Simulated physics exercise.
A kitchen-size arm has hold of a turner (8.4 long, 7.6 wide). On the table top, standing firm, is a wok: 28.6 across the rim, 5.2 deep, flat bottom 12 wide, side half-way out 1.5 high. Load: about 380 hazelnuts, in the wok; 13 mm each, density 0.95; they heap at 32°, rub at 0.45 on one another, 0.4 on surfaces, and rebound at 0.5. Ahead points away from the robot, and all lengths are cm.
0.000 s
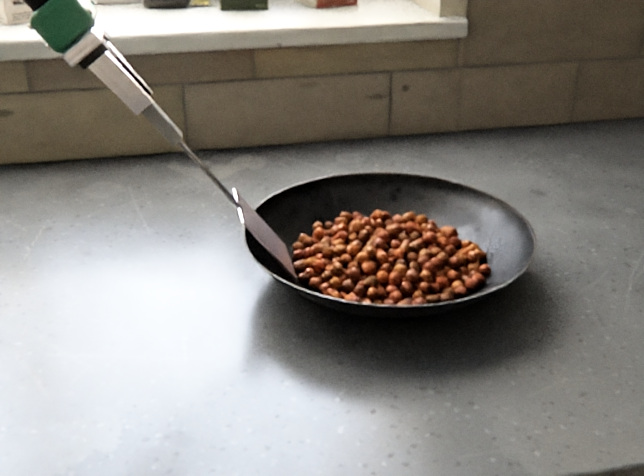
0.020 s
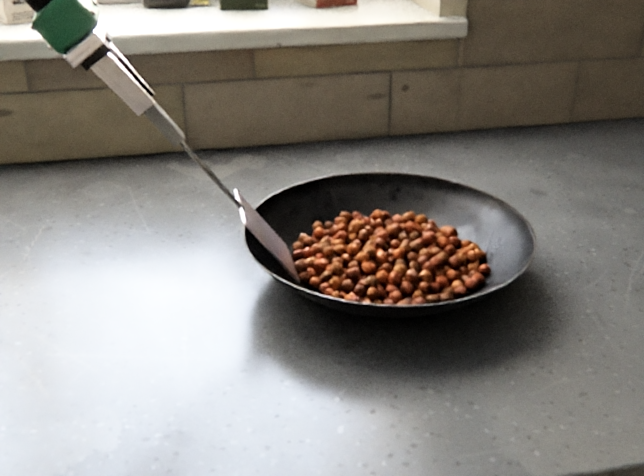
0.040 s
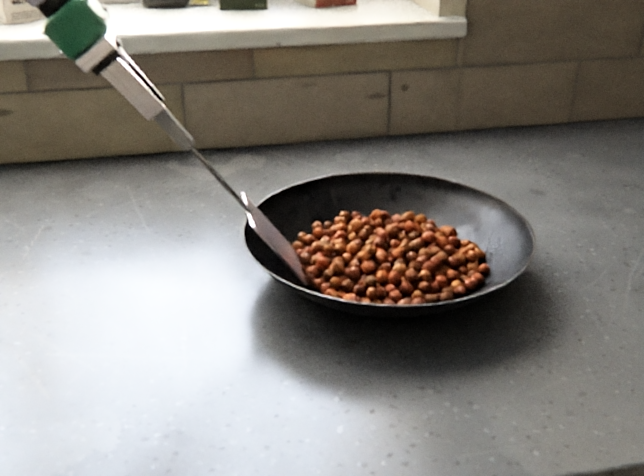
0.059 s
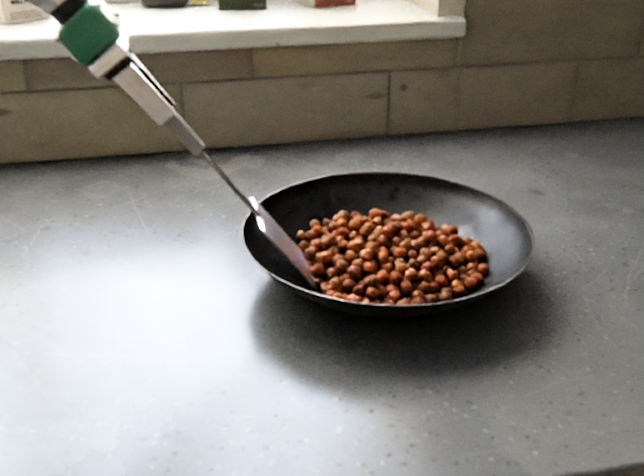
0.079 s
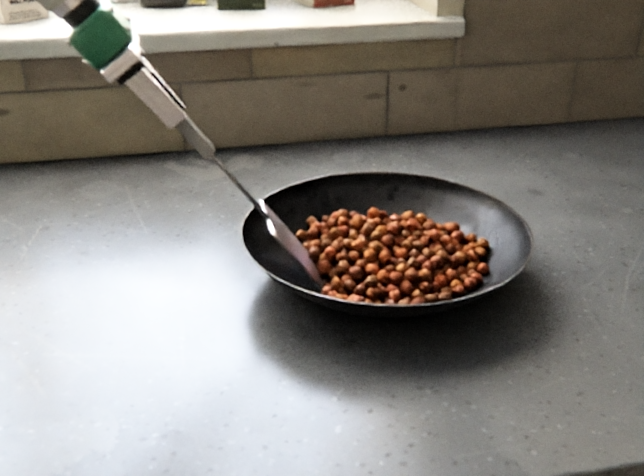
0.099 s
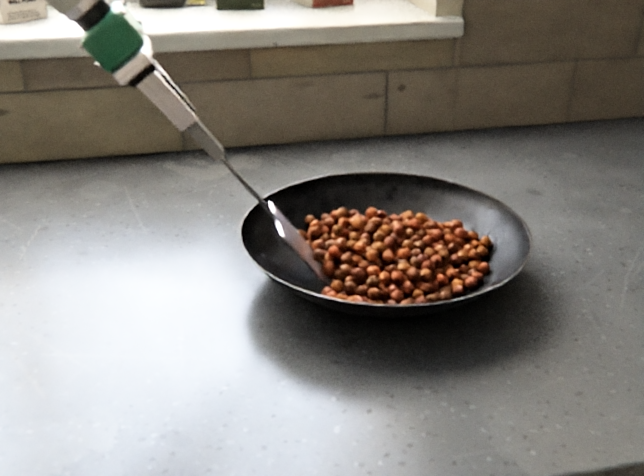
To begin with, a robotic arm holds a turner at the left edge of a dark wok heaped with hazelnuts on a grey counter. The turner then slides slowly a short way rightward and deeper into the wok, nudging the nearest nuts slightly, while the wok stays practically still.
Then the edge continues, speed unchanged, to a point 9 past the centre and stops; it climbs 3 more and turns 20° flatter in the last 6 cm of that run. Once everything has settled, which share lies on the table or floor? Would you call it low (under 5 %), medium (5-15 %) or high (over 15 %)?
I would call it medium.
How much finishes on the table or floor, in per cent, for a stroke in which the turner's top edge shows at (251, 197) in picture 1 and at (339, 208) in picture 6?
Around 35 per cent finishes there.
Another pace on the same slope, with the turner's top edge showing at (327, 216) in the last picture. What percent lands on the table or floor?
Some 35 per cent.
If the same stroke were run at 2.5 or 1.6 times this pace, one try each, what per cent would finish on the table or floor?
Around 35 per cent and around 25 per cent.
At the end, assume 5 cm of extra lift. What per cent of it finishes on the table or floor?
I'd reckon around 10 per cent.
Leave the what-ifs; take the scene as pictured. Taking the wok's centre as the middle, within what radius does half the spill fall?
About 20 centimetres.
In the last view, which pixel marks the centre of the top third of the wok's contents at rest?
Roughly (470, 239).
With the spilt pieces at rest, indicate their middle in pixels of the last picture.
Centre of the spill: Approx. (562, 249).
After 0.21 s, sloping 54°, highest piece 5 above the table; 381 in the wok.
After 0.32 s, sloping 47°, highest piece 7 above the table; 381 in the wok.
After 0.58 s, sloping 34°, highest piece 7 above the table; 347 in the wok, 30 on the table or floor, 4 on the blade or in flight.
After 1.63 s, sloping 34°, highest piece 7 above the table; 343 in the wok, 38 on the table or floor.
At rest, 343 in the wok, 38 on the table or floor. That is 10 % on the table or floor.
